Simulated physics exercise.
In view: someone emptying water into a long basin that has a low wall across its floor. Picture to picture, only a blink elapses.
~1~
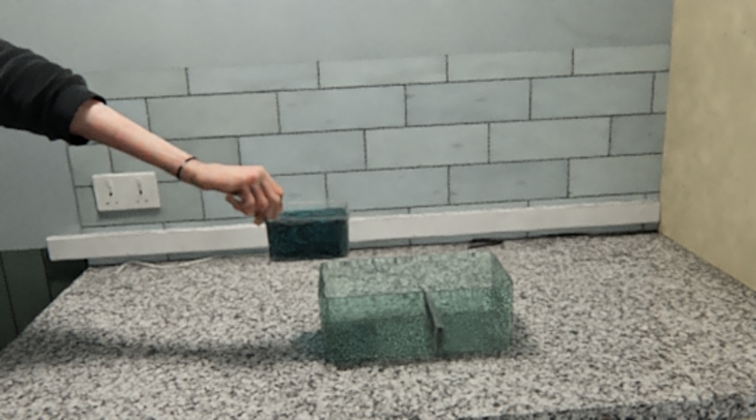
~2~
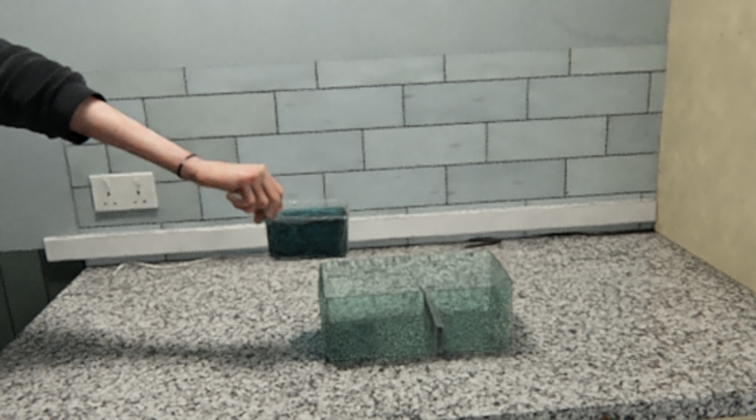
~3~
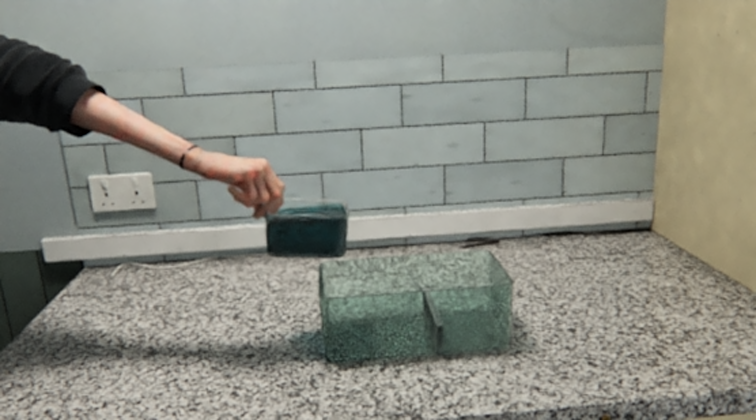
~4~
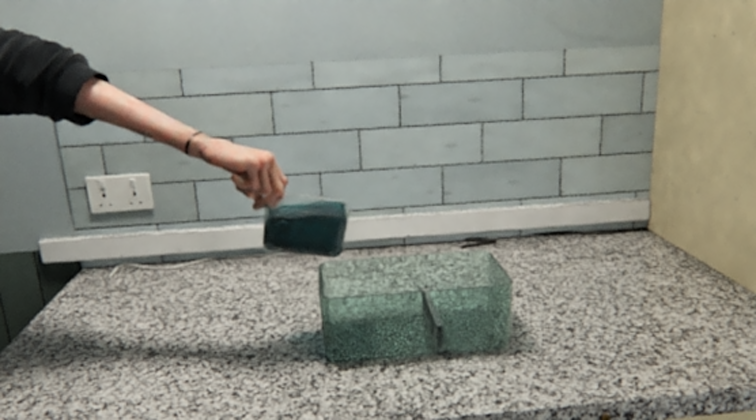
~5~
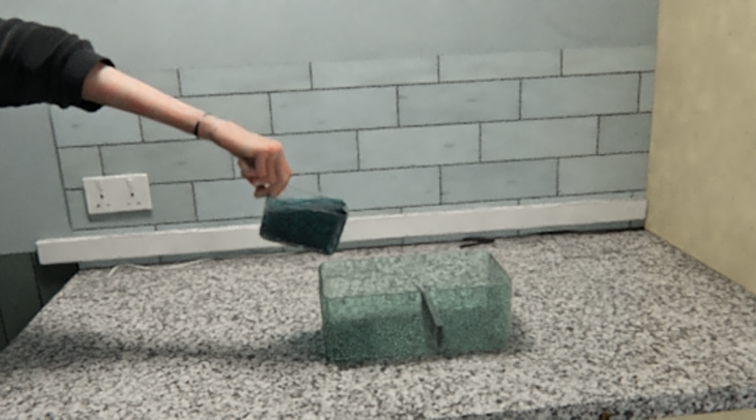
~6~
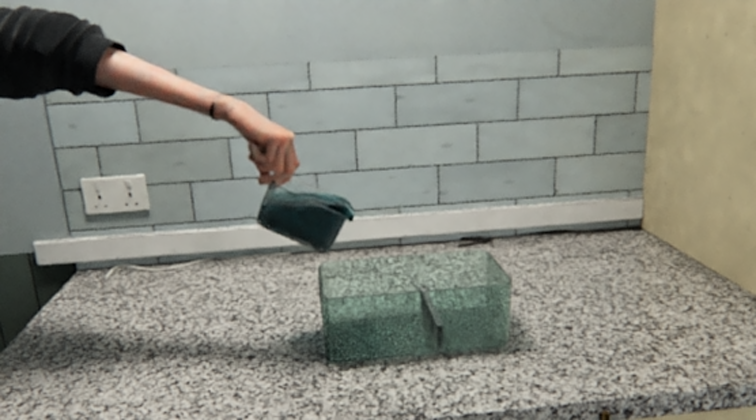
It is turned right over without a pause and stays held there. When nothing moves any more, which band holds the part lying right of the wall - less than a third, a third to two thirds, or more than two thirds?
It falls in the band less than a third.
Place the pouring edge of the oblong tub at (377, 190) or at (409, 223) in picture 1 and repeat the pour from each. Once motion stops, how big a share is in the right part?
Close to 75 in a hundred, and close to 85 in a hundred.
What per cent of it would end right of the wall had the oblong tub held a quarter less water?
Close to 5 per cent.
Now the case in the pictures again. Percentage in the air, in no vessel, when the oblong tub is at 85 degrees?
45 in a hundred.
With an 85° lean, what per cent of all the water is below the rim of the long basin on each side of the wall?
Left: Roughly 20 %; right: Roughly 0 %.
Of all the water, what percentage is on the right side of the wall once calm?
Around 20 %.
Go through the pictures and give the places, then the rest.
It leans 0°; its right rim is at (347, 209); the water meets the walls at (270, 218) and (346, 213); the long basin's rim runs from (320, 280) to (503, 268); the wall's top is at (433, 307), in the first picture.
It leans 1°; its right rim is at (347, 209); the water meets the walls at (270, 218) and (346, 212), in the second picture.
It leans 5°; its right rim is at (347, 209); the water meets the walls at (269, 216) and (346, 210), in the third picture.
It leans 11°; its right rim is at (347, 210); the water meets the walls at (268, 213) and (345, 207), in the fourth picture.
It leans 20°; its right rim is at (346, 210); the water meets the walls at (266, 207) and (347, 206); 1 per cent is over the edge, in the fifth picture.
It leans 29°; its right rim is at (346, 211); the water meets the walls at (264, 200) and (345, 203); 4 per cent is over the edge, in the sixth picture.
A moment on, the oblong tub is tipped on its side and 35 per cent is still to pour, 18 is left of the wall and 0 right of it.
Next, the oblong tub is tipped right over and 5 per cent is still to pour, 65 is left of the wall and 19 right of it.
Then the oblong tub is tipped right over and 0 per cent is still to pour, 78 is left of the wall and 18 right of it.
Later the oblong tub is tipped right over and 0 per cent is still to pour, 80 is left of the wall and 18 right of it.
Finally, 79 per cent lies left of the wall, 18 right of it and 2 outside.
